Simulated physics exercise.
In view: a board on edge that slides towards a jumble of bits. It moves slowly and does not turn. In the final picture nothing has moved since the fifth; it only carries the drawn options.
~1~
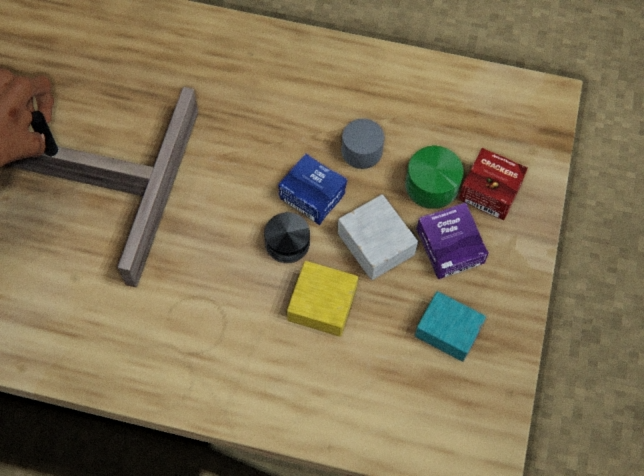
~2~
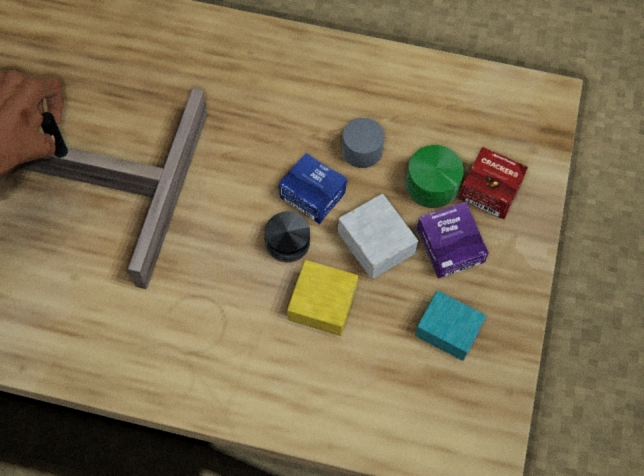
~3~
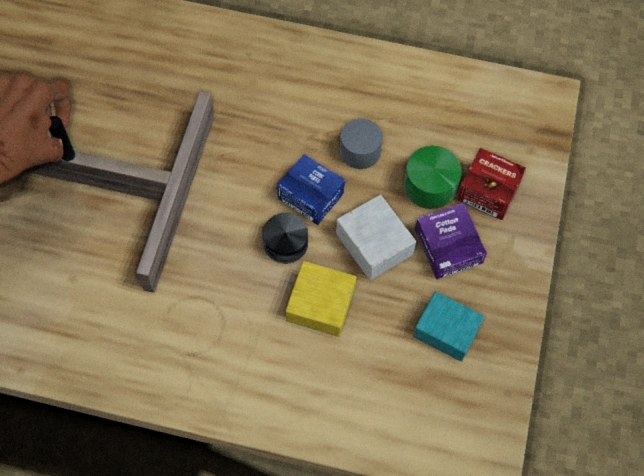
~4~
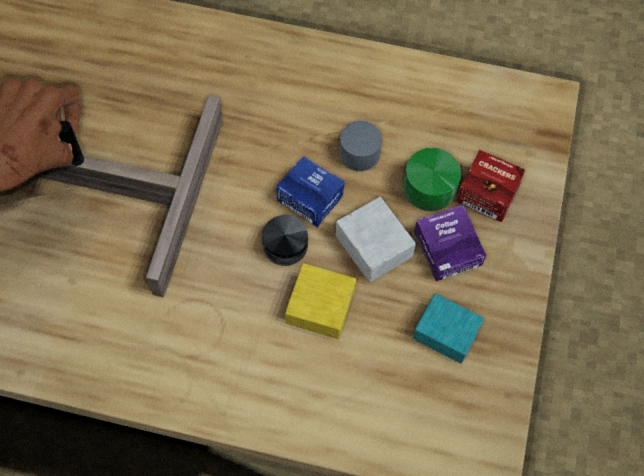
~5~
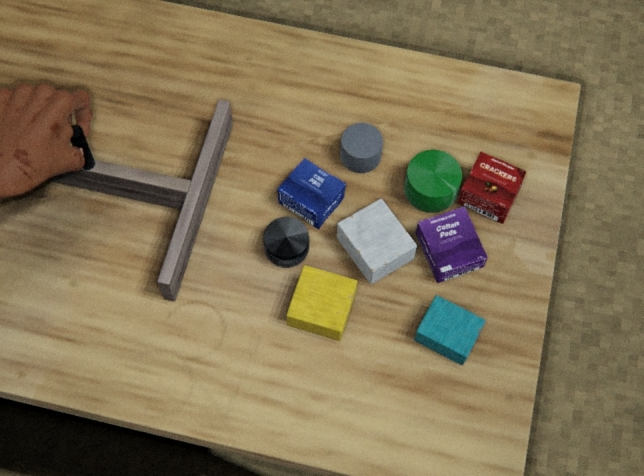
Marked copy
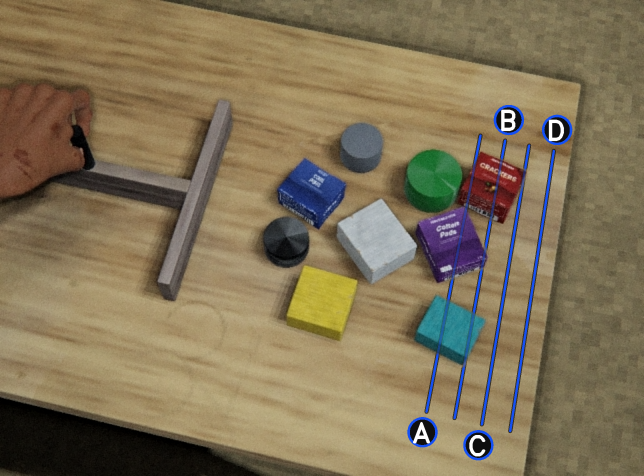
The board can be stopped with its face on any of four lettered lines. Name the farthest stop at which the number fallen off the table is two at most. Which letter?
It can go as far as A.
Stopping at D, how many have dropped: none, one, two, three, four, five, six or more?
Six or more.
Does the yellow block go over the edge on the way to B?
No.
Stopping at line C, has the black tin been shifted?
Yes.
On the marked copy, A at (455, 264); B at (482, 270); C at (507, 276); D at (534, 281).
Taking A. A third of the way, board (288, 207); black tin (312, 248); blue packet (330, 194).
Two thirds of the way, board (383, 228); red packet (532, 188); purple box (501, 250).
When it is over, board (455, 244); purple box over the edge; red packet over the edge; two fallen.
As for the rest, B drops four; C drops five; D drops nine.
